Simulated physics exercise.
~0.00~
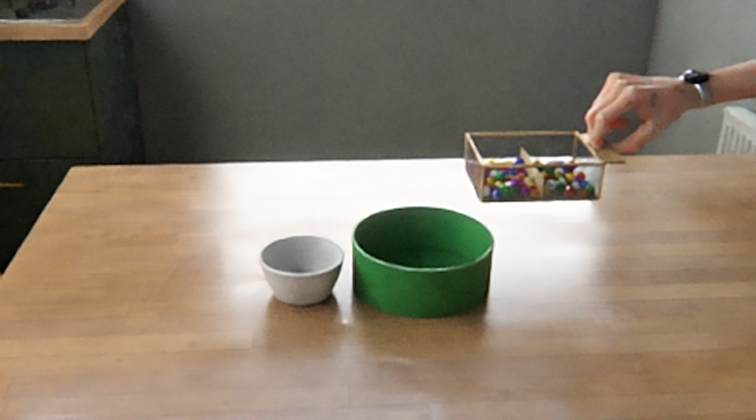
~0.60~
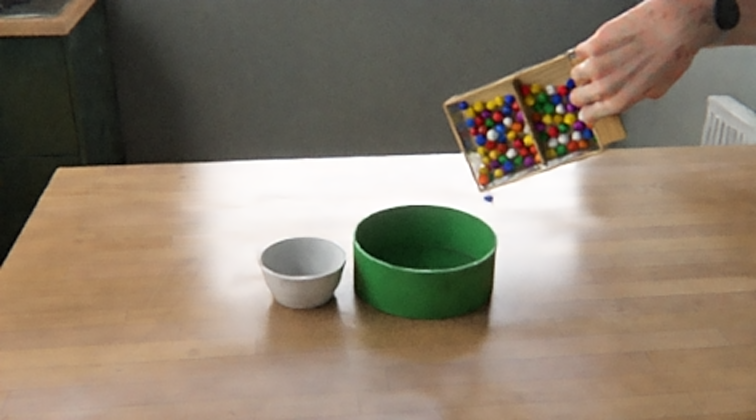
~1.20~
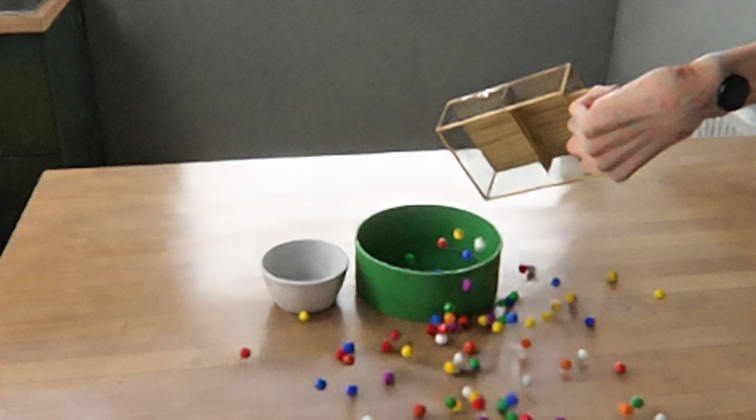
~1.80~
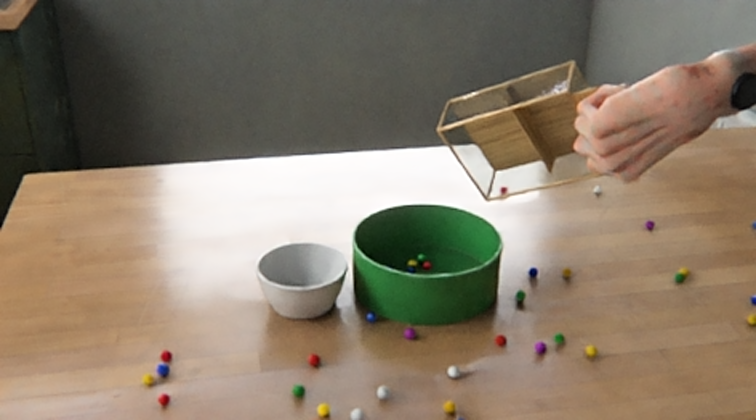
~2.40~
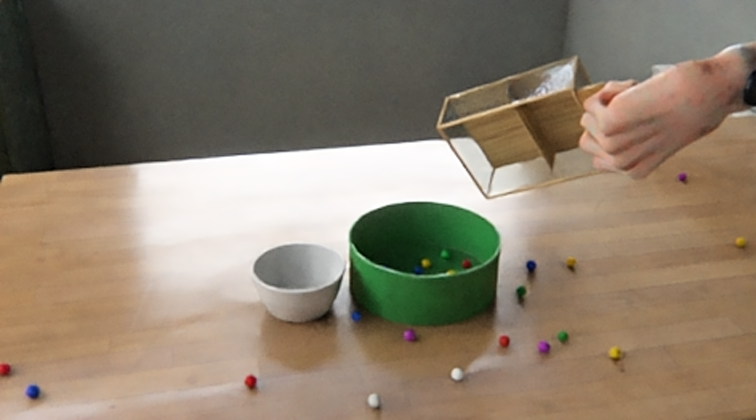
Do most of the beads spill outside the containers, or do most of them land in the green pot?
Most of the beads spill outside onto the table and scatter. Only a few end up in the green pot, and the white bowl catches none.
